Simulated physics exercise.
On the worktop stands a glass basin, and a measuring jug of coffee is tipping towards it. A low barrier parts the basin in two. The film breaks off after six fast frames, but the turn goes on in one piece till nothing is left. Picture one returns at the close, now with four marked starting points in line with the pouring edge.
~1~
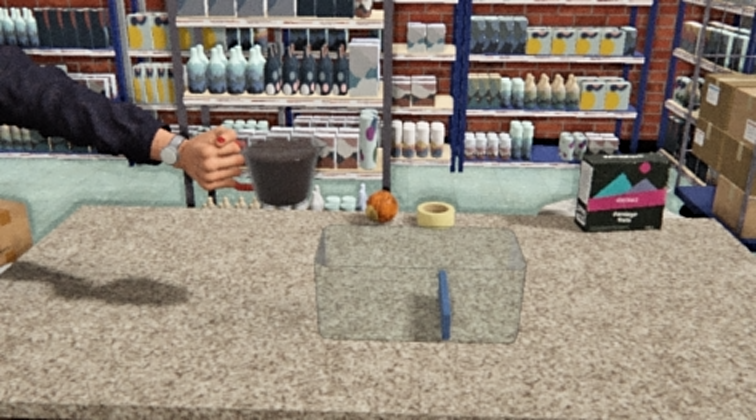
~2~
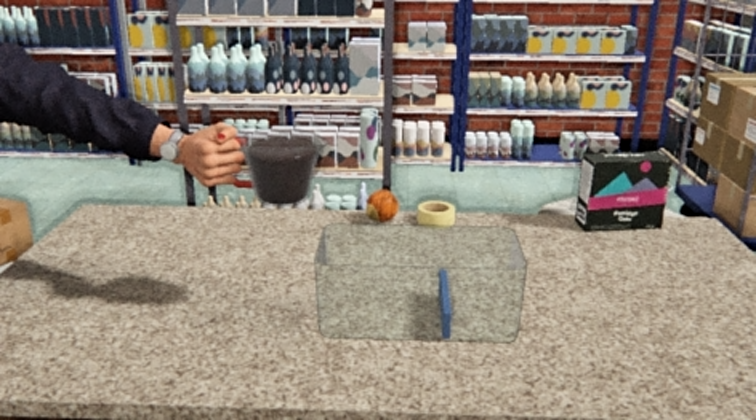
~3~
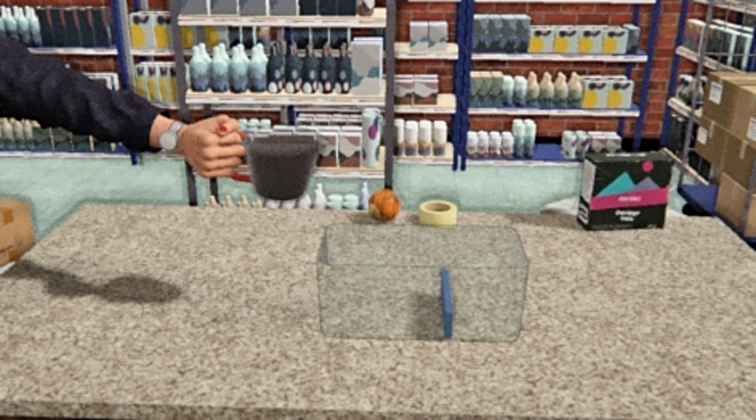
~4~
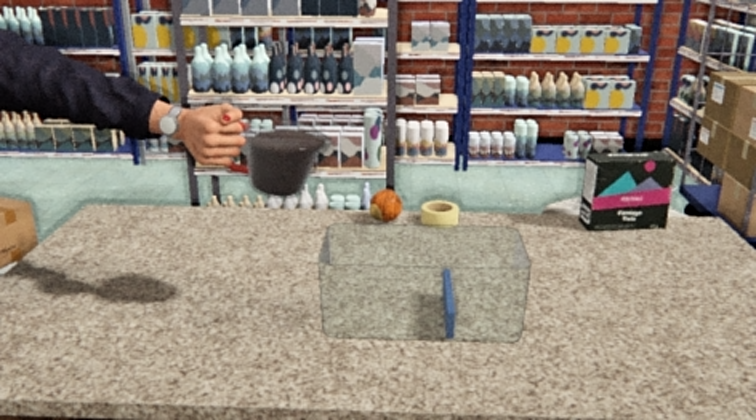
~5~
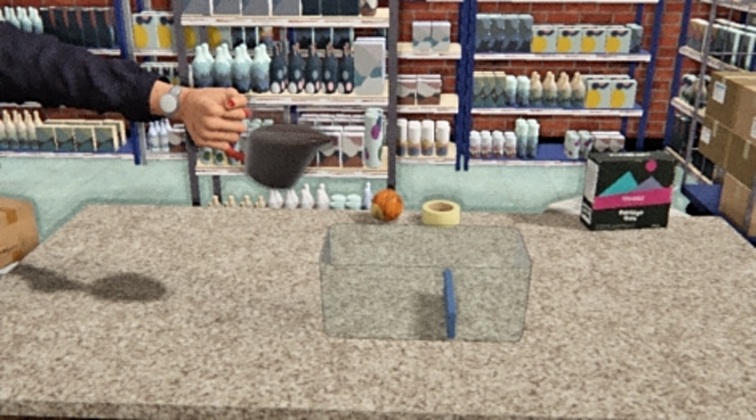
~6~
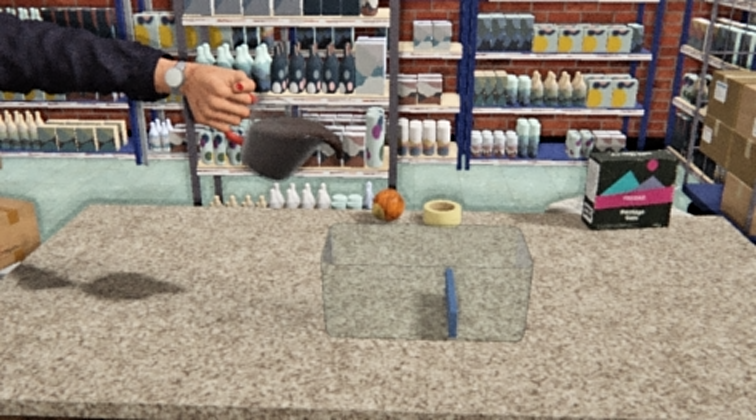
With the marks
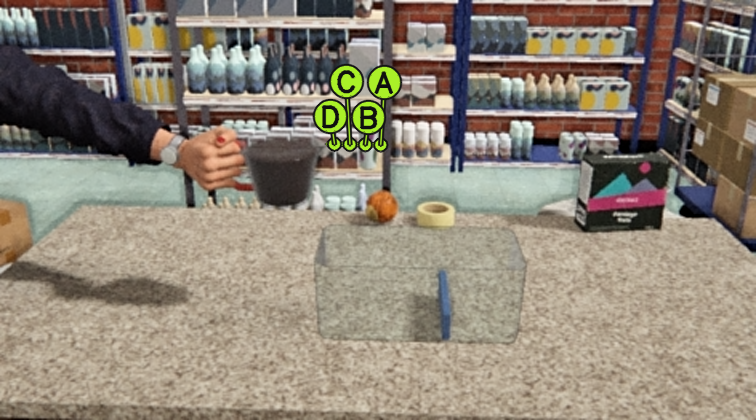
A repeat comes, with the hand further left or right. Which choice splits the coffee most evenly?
It is A.
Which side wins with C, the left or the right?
The left one.
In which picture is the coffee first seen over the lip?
Picture 6.
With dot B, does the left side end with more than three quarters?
Yes, it does.
On the marked copy, A at (380, 144); B at (365, 144); C at (349, 144); D at (334, 144).
If A is chosen, about 42 % ends left of the wall and 56 % right of it.
If B is chosen, about 91 % ends left of the wall and 8 % right of it.
If C is chosen, about 89 % ends left of the wall and 7 % right of it; 4 % is lost outside.
If D is chosen, about 91 % ends left of the wall and 6 % right of it; 3 % is lost outside.
